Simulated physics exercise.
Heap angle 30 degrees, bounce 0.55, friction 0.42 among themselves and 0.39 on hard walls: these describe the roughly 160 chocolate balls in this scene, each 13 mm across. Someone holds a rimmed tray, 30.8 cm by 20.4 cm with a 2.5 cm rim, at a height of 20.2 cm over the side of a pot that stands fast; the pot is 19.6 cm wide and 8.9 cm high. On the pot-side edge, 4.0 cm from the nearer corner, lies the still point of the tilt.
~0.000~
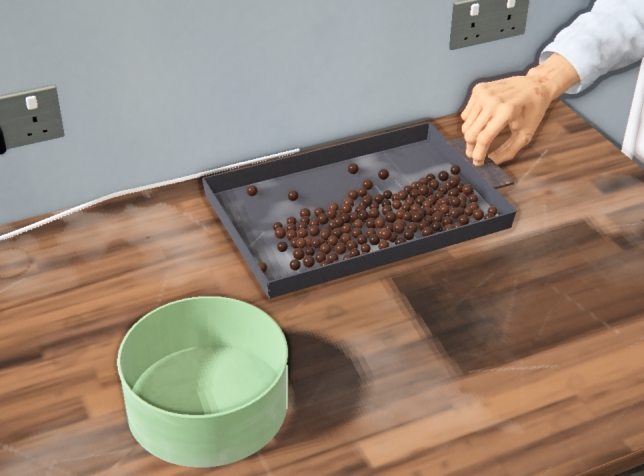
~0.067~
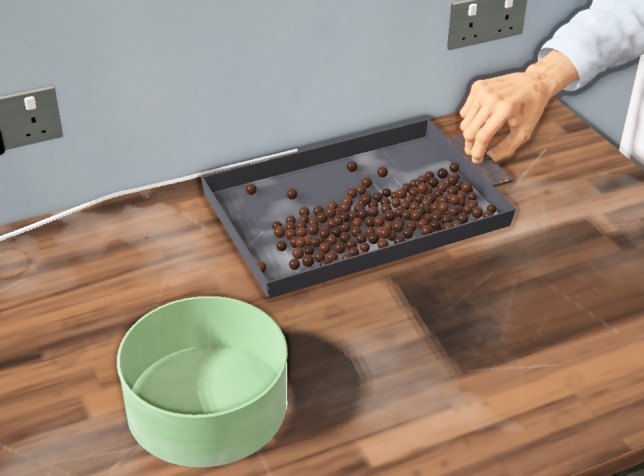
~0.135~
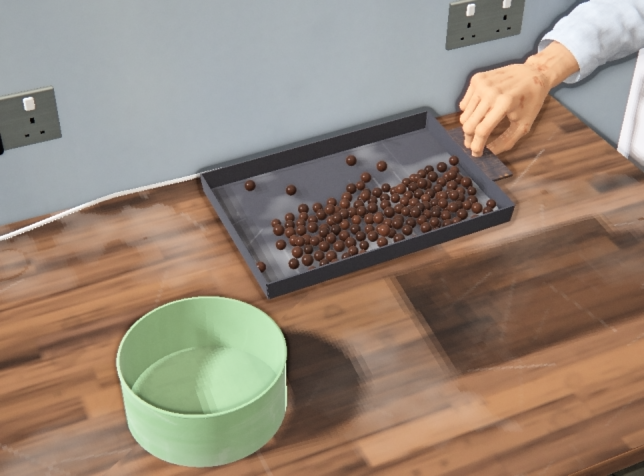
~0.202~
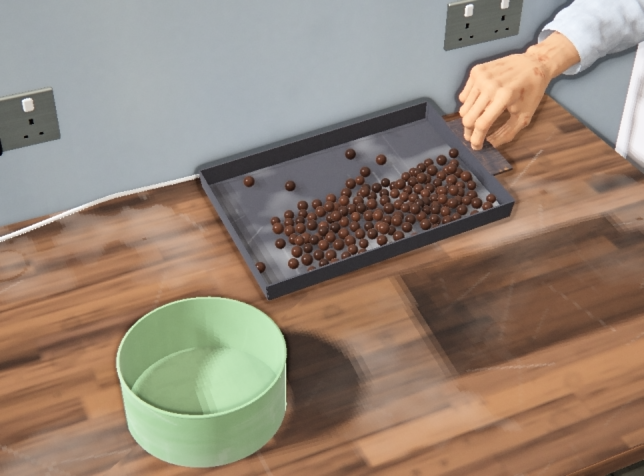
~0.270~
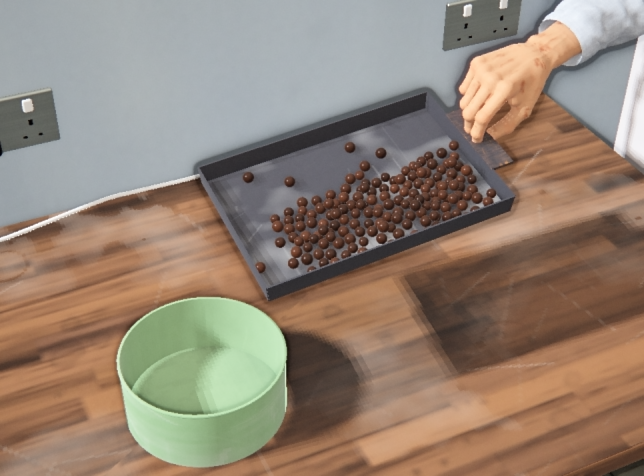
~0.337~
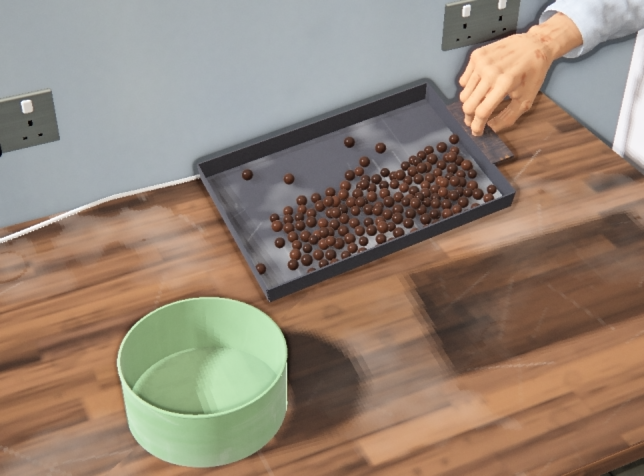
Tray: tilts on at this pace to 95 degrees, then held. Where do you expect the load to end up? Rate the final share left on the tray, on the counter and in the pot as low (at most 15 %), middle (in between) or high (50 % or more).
Tray - low; counter - high; pot - middle.
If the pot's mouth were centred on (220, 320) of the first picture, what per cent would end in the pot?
About 0 per cent.
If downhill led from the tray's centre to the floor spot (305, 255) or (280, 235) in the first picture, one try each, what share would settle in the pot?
Roughly 65 % for the first direction, roughly 80 % for the second.
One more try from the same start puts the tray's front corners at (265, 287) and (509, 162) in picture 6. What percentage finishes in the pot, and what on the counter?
Pot: 80, counter: 20.
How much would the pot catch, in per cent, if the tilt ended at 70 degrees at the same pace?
The pot would get around 5 per cent.
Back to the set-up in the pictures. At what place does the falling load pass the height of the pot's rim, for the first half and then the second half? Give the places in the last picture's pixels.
Earlier half close to (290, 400), later half at (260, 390) in pixels.
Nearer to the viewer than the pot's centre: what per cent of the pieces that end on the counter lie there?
Roughly 100 per cent.
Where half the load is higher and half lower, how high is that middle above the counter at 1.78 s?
Some 26 cm above the counter.
After 1.20 s, tilt 51 degrees; the tray holds 100 %, the pot 0 %.
Then, at 1.78 s, tilt 76 degrees; the tray holds 90 %, the pot 0 %.
After 2.41 s, tilt 95 degrees; the tray holds 15 %, the pot 20 %.
By 3.5 s all is still; tray 0 %, counter 65 %, pot 30 %.
